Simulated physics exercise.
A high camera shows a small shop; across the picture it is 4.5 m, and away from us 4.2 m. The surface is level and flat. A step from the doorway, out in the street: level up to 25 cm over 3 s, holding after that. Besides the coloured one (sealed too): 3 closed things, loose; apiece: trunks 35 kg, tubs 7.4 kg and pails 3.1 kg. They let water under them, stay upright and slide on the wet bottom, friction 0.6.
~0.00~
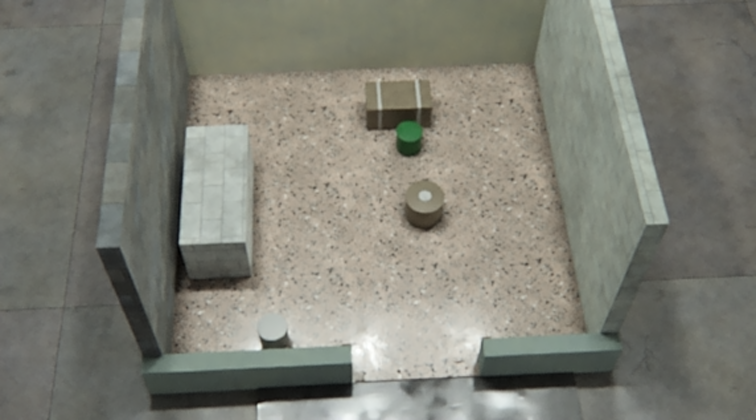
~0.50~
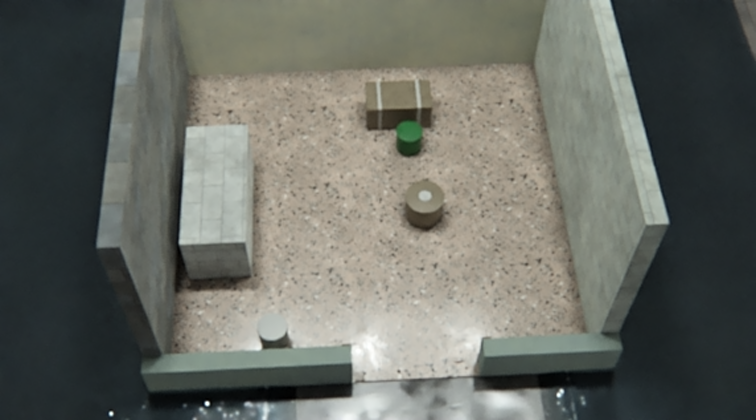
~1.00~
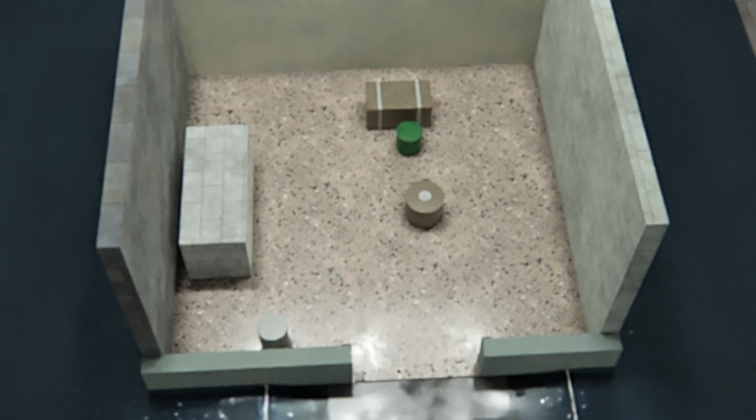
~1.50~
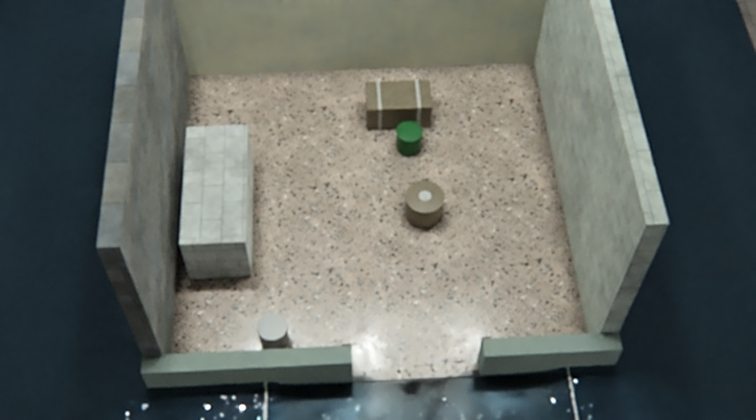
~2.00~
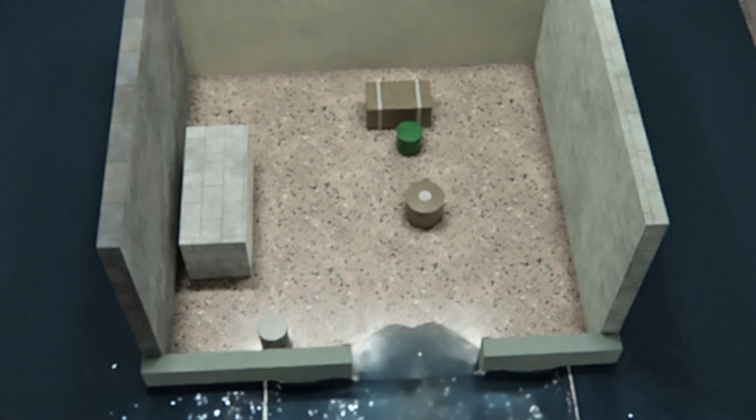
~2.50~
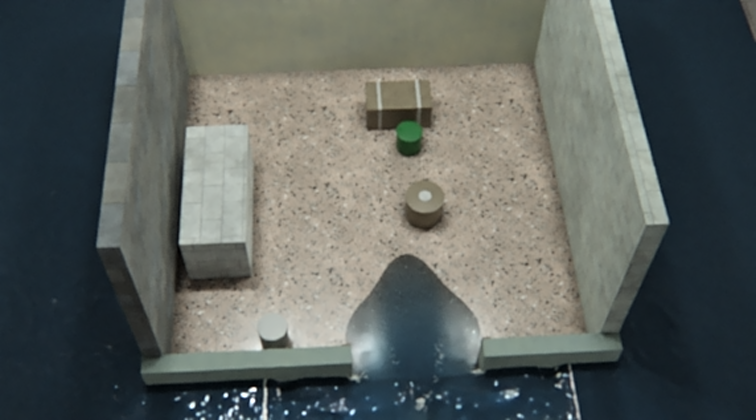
A small shop with pale walls and a speckled floor stands open at the front, seen from a high, still camera. A grey block is at left, a strapped brown box at the back with a green pail before it, a brown tub near the middle and a pale pail front left. Dark water covers the street outside, then pushes through the doorway in a rounded tongue, while the objects stay still.
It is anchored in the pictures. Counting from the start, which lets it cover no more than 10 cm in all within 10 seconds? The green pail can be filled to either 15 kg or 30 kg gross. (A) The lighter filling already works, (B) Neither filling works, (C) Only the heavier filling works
The lighter filling already works (A).
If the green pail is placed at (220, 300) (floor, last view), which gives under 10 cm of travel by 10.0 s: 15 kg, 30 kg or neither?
Result: Both pass.
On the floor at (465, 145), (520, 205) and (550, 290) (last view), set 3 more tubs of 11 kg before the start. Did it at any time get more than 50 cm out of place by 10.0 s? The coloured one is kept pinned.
Taking them in order, the first is beyond the line, the second beyond the line and the third inside the line.
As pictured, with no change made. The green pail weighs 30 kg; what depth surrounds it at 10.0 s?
About 15 cm.
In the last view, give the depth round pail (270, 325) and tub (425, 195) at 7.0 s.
About 0 and 11 cm.
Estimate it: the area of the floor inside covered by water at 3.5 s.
Some 5.5 m2.
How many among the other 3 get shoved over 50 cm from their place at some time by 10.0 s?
By my tally, 1.
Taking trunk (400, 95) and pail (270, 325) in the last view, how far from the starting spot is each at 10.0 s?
Net displacement, in order: 40 cm; 10 cm.
After 3.5 s the green pail would be 0 cm from its start with 15 kg and 0 cm from its start with 30 kg; 0 cm of water round it then.
After 4.5 s the green pail would be 1 cm from its start with 15 kg and 0 cm from its start with 30 kg; 6 cm of water round it then.
After 7.0 s the green pail would be 1 cm from its start with 15 kg and 0 cm from its start with 30 kg; 10 cm of water round it then.
After 10.0 s the green pail would be 1 cm from its start with 15 kg and 0 cm from its start with 30 kg; 15 cm of water round it then.
